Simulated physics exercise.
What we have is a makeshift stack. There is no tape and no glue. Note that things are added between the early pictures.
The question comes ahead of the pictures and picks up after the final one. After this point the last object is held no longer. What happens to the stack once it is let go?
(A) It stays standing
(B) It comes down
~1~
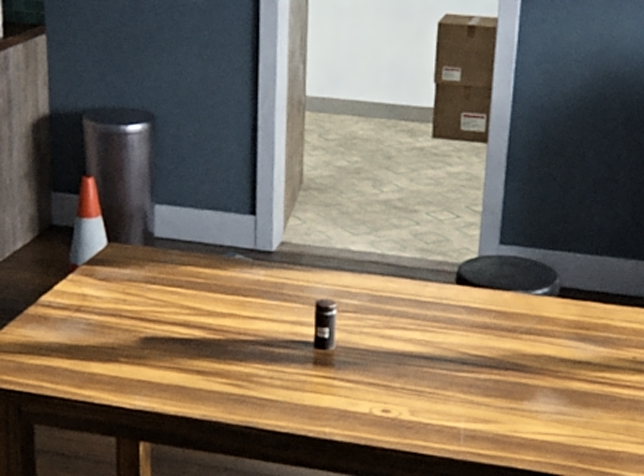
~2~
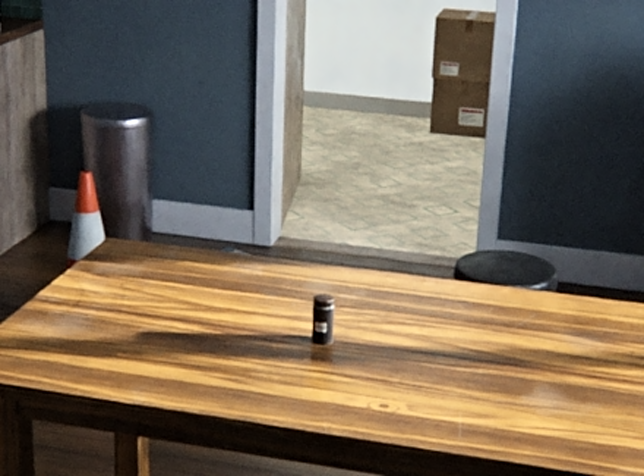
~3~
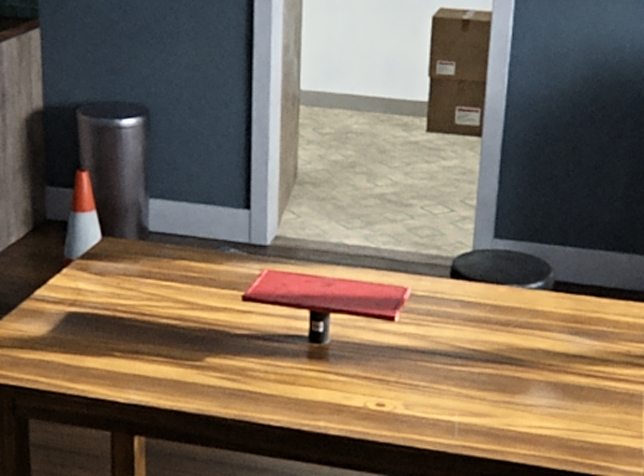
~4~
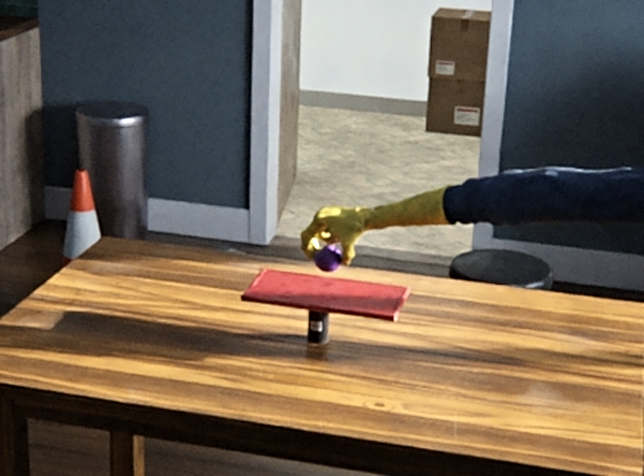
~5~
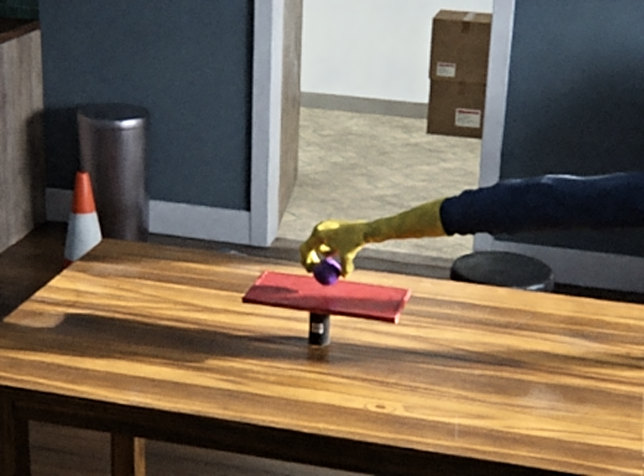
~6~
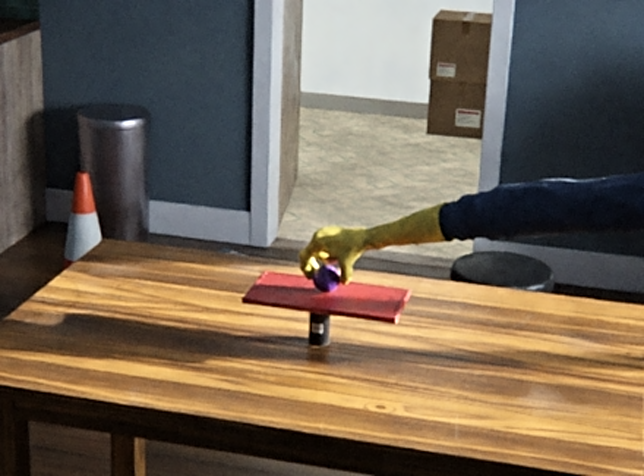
Answer: A.
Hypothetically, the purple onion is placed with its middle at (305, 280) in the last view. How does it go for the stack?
The stack then stays standing.
Then, 0.30 s later than the last frame, all is still.
Then, 0.70 s later than the last frame, purple onion resting near (327, 279).
When it is over, all 3 as before. End places, in pixels of the last picture, purple onion near (327, 279). The stack holds.
